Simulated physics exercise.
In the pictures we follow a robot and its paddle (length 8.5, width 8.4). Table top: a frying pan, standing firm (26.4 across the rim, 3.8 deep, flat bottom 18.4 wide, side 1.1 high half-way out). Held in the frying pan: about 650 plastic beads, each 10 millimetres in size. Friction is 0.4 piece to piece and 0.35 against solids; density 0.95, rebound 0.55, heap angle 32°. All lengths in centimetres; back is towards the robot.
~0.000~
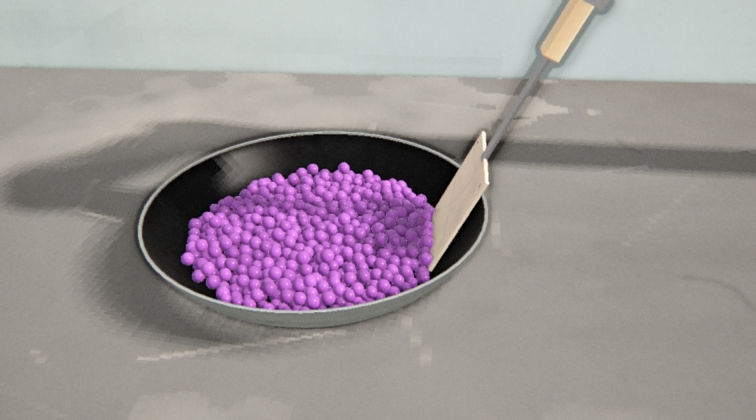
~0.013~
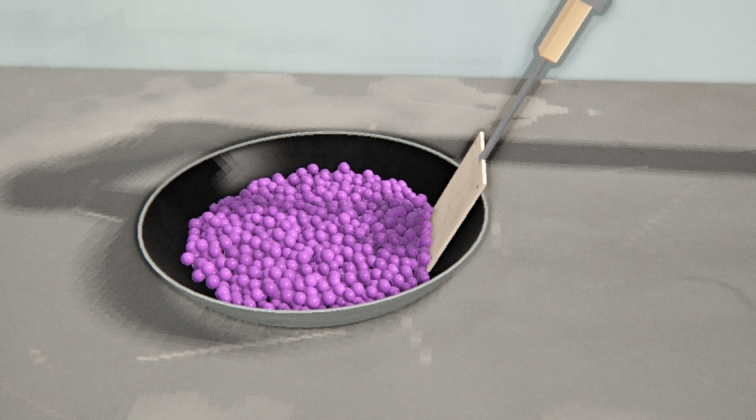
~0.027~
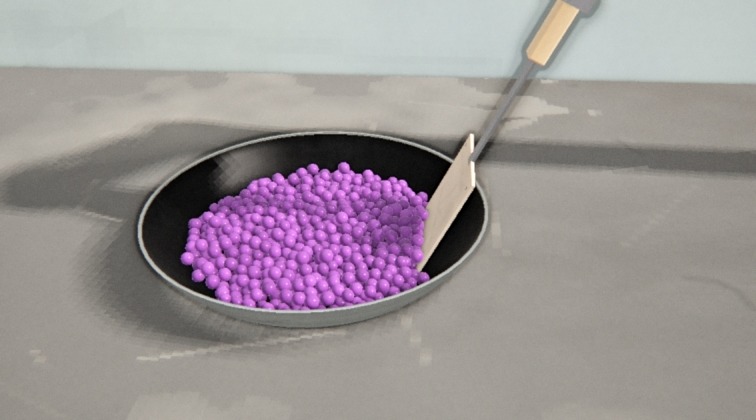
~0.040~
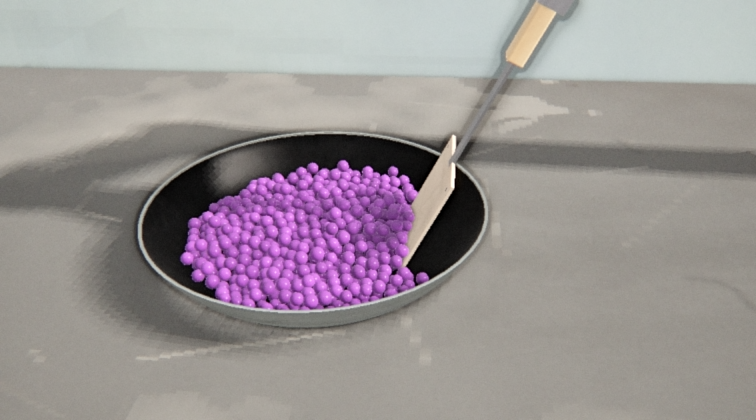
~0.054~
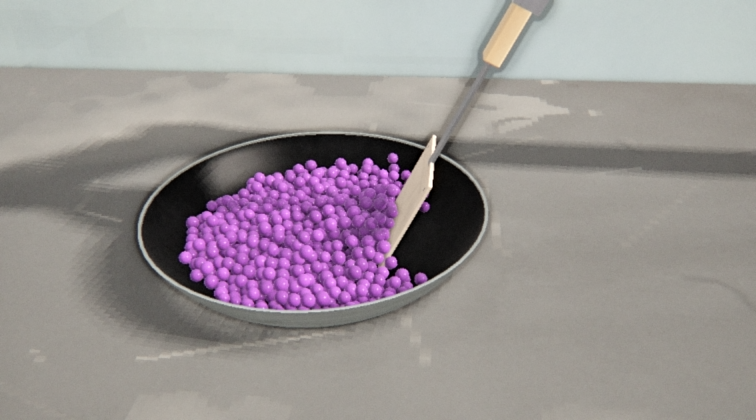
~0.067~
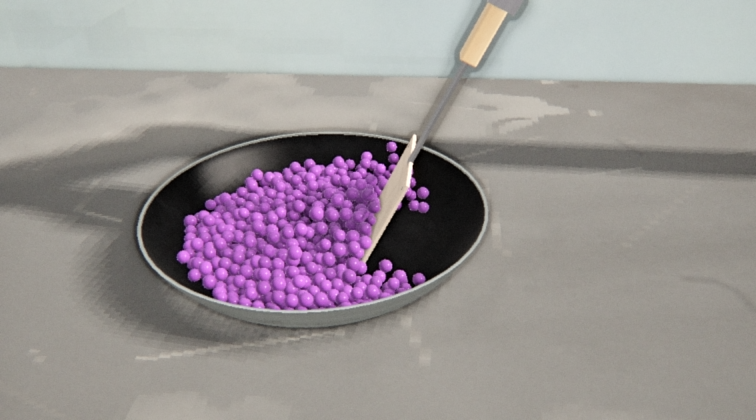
A flat, pale paddle on a grey rod with a light wooden grip pushes leftward through small purple beads in a black frying pan, on a grey tabletop seen from above at an angle. The beads lie heaped before a pale blue backdrop. The paddle sweeps from the right rim toward the middle, crowding beads leftward and leaving a few behind, while pan and view stay still.
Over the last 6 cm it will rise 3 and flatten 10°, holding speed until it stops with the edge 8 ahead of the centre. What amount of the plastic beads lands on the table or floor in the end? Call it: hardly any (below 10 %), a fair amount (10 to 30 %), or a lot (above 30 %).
A fair amount.
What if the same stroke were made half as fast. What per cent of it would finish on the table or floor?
Estimated result: Some 0 %.
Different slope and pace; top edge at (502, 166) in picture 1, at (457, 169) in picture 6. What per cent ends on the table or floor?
Roughly 5 %.
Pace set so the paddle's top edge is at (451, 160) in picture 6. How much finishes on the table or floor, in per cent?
Near 0 in a hundred.
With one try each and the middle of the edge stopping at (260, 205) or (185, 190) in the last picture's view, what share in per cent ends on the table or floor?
Roughly 10 and 30 per cent.
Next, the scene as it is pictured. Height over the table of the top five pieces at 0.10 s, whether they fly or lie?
About 7 centimetres.
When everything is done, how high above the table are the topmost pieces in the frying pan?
Roughly 4.0 centimetres.
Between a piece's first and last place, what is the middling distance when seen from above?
Somewhere around 4 centimetres, I'd say.
After 0.10 s, sloping 64°, highest piece 8 above the table; 649 in the frying pan.
After 0.13 s, sloping 61°, highest piece 9 above the table; 647 in the frying pan, 2 on the blade or in flight.
After 0.35 s, sloping 54°, highest piece 5 above the table; 533 in the frying pan, 109 on the table or floor, 7 on the blade or in flight.
After 1.40 s, sloping 54°, highest piece 4 above the table; 533 in the frying pan, 116 on the table or floor.
At rest, 533 in the frying pan, 116 on the table or floor. That is 18 % on the table or floor.
